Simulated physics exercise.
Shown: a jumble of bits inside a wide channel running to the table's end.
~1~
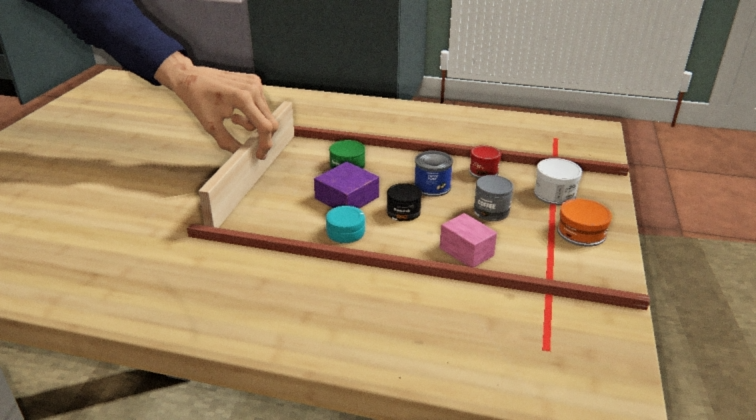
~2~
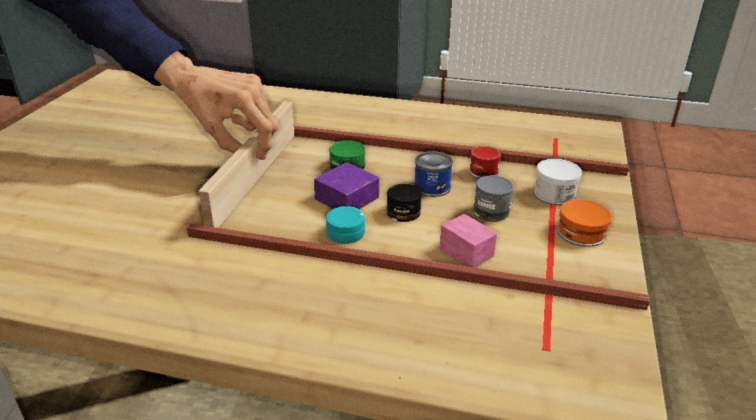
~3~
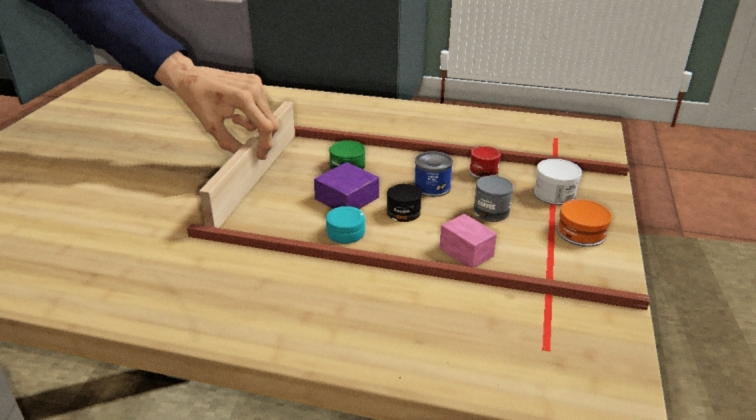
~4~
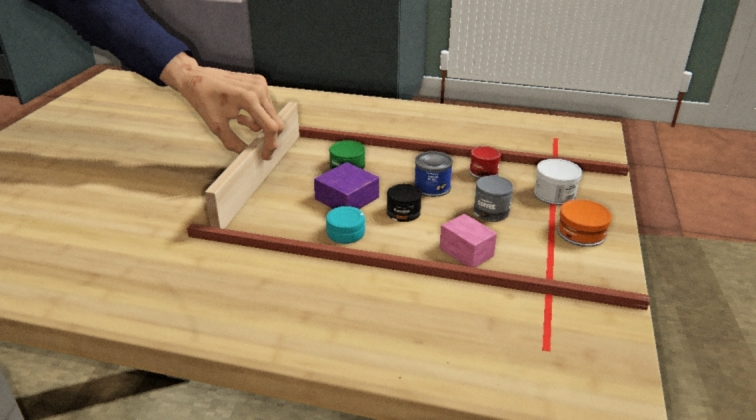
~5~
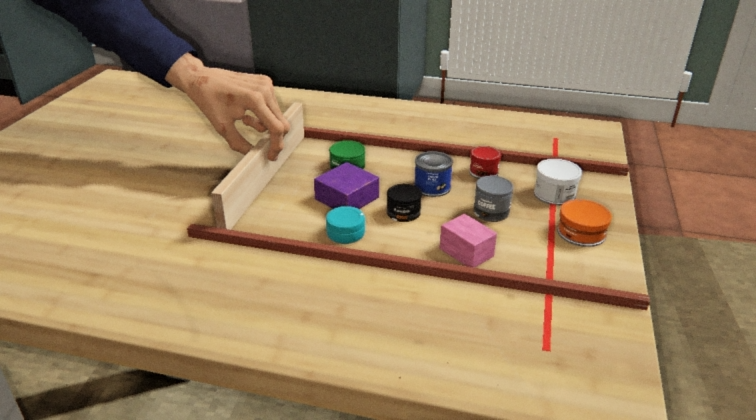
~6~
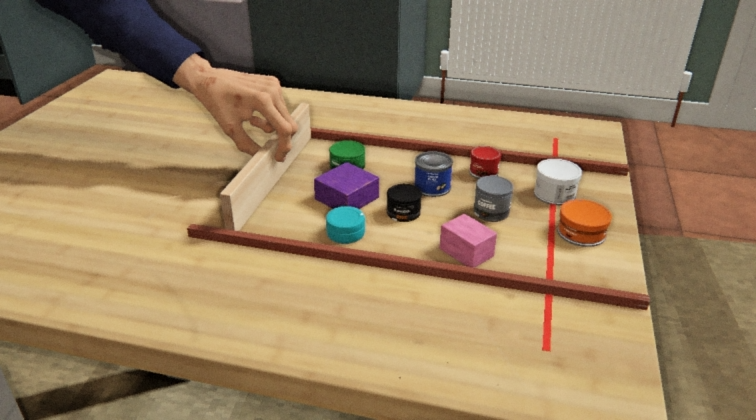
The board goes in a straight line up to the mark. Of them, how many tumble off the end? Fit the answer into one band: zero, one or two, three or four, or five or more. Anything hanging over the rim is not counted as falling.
I would say one or two.
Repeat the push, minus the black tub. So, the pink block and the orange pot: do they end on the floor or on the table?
Well, the pink block is still there while the orange pot goes off the edge.
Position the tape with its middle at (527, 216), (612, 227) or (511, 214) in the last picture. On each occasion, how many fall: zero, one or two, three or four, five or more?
Not one; at least five; none.
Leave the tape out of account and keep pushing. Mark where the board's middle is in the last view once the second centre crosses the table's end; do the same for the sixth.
At (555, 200) for the second, at (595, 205) for the sixth.
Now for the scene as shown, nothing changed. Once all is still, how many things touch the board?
It is in contact with 4.
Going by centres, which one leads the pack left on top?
It is the white tin.
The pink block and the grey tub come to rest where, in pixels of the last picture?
Approximately (619, 273) for one, approximately (625, 216) for the other.
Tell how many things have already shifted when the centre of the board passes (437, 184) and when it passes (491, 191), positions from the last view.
By then 8, and 10.
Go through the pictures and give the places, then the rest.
Orange pot (584, 223); white tin (557, 181); grey tub (493, 199); board (253, 160); tape (552, 219), in the first picture.
White tin (557, 182); purple block (347, 188), in the second picture.
Grey tub (493, 199); turquoise lid (346, 225), in the third picture.
Orange pot (584, 223); board (259, 160), in the fourth picture.
White tin (557, 182); red tin (485, 163), in the fifth picture.
Orange pot (584, 223); white tin (557, 182); grey tub (493, 199); board (272, 162); tape (552, 219), in the sixth picture.
Soon after, none off yet; orange pot at rest near (584, 223); white tin at rest near (557, 182); grey tub at rest near (493, 199).
In the end, the number that fall off is one or two; gone, orange pot.
